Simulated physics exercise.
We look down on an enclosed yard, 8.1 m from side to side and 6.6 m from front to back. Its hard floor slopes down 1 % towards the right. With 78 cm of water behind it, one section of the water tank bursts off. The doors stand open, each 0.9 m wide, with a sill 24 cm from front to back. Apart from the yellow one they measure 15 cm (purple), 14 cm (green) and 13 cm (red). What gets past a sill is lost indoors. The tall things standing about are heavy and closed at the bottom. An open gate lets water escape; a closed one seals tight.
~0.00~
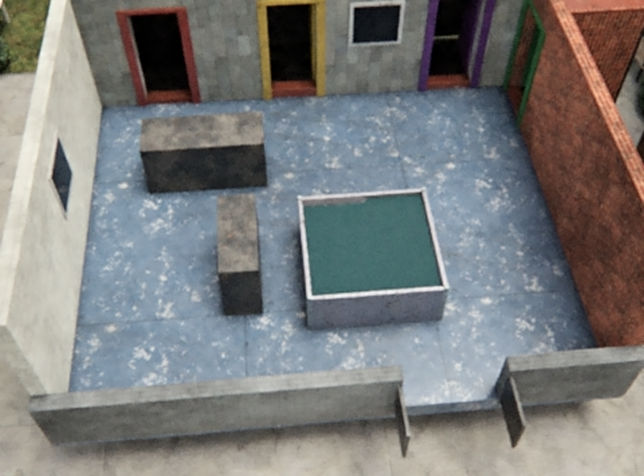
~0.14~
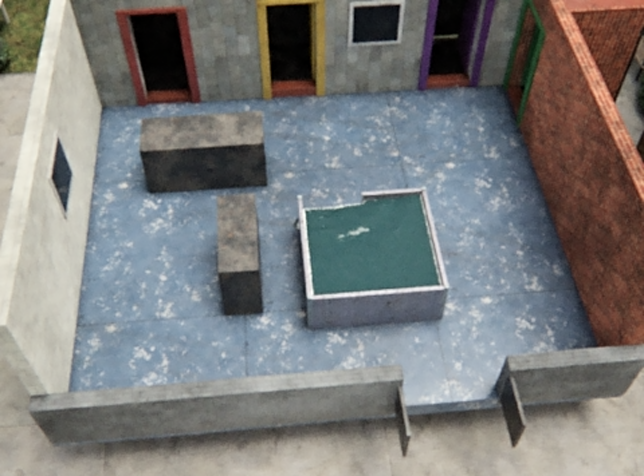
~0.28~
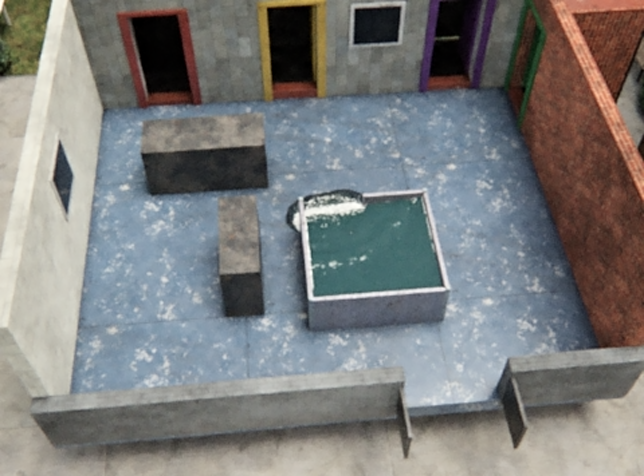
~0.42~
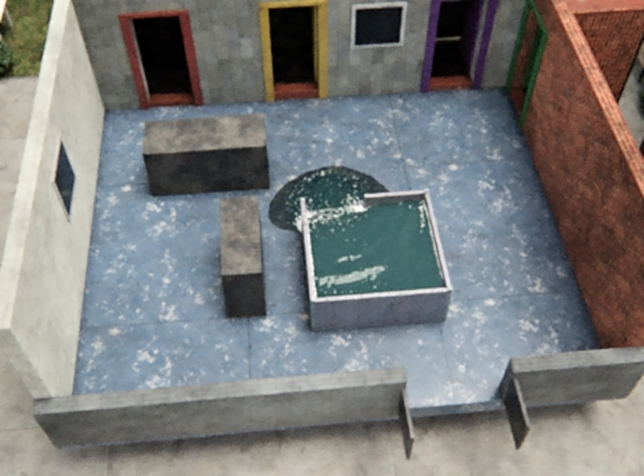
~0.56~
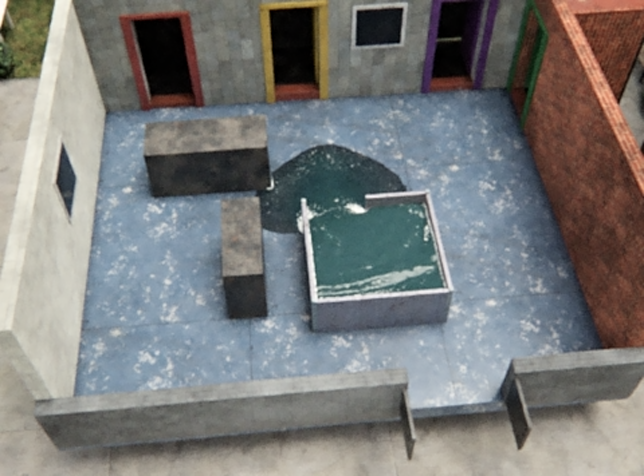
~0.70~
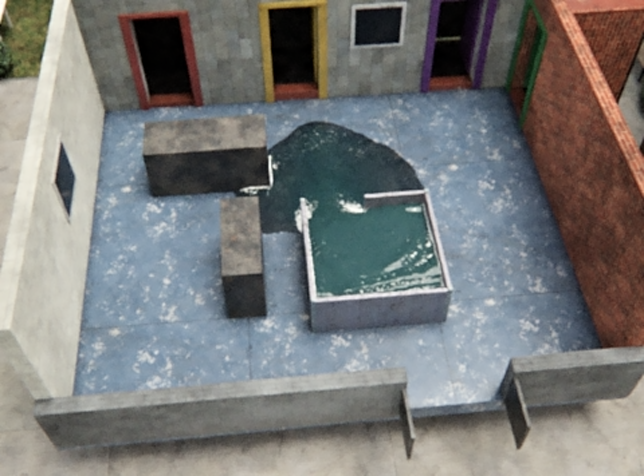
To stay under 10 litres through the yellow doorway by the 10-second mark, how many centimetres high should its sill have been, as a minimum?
About 35 cm.
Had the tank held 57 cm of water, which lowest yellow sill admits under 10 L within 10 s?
About 25 cm.
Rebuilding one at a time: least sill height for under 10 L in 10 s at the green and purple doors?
Roughly 22 cm at green and 10.0 cm at purple.
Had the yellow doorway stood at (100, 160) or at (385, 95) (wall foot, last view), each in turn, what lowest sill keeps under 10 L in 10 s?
Roughly 11.5 and 20 cm.
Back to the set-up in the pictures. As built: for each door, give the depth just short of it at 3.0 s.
In cm: Purple 11, yellow 29, green 24, red 7.
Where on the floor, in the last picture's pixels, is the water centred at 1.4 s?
At about (352, 235).
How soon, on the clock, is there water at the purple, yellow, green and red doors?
Arrival: Purple 1.8 s, yellow 0.9 s, green 2.6 s, red 1.8 s.
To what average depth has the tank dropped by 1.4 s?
Some 52 cm.
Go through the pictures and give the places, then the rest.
In the first frame, the water tank at (370, 244) is whole and still, 78 cm deep; the yellow door at (293, 57) is dry.
In the second frame, water pours out on the far side and has run 0.3 m, to a hidden place; about 10 cm deep outside, 78 cm at the back.
In the third frame, water pours out on the far side and has run 0.8 m, to (332, 195); about 13 cm deep outside, 78 cm at the back.
In the fourth frame, the gap is on the far side, the front 1.4 m out at (321, 172); the back of the water tank holds 77 cm.
In the fifth frame, the gap is on the far side, the front 2.0 m out at (316, 150); the back of the water tank holds 71 cm.
In the sixth frame, the gap is on the far side, the front 2.7 m out at (312, 125); the back of the water tank holds 66 cm; 0.8 m in a straight line remain to the yellow door at (295, 59).
After 1.4 s water covers 25 % of the floor, deepest (44 cm) near (332, 228); 31 cm at the yellow door, 8 litres in over its 20 cm sill.
After 3.0 s water covers 40 % of the floor, deepest (30 cm) near (297, 103); 29 cm at the yellow door, 127 litres in over its 20 cm sill.
After 10.0 s water covers 95 % of the floor, deepest (12 cm) near (500, 90); 8 cm at the yellow door, 157 litres in over its 20 cm sill.
At the yellow door as built, the water arrived by 0.9 s and peaked near 39 cm at 2.0 s.
Run again over the same 10 s with other heights there, 42 litres in over 28.5 cm, 2 litres over 38.5 cm. The limit of 10 litres is kept from about 35 cm up.
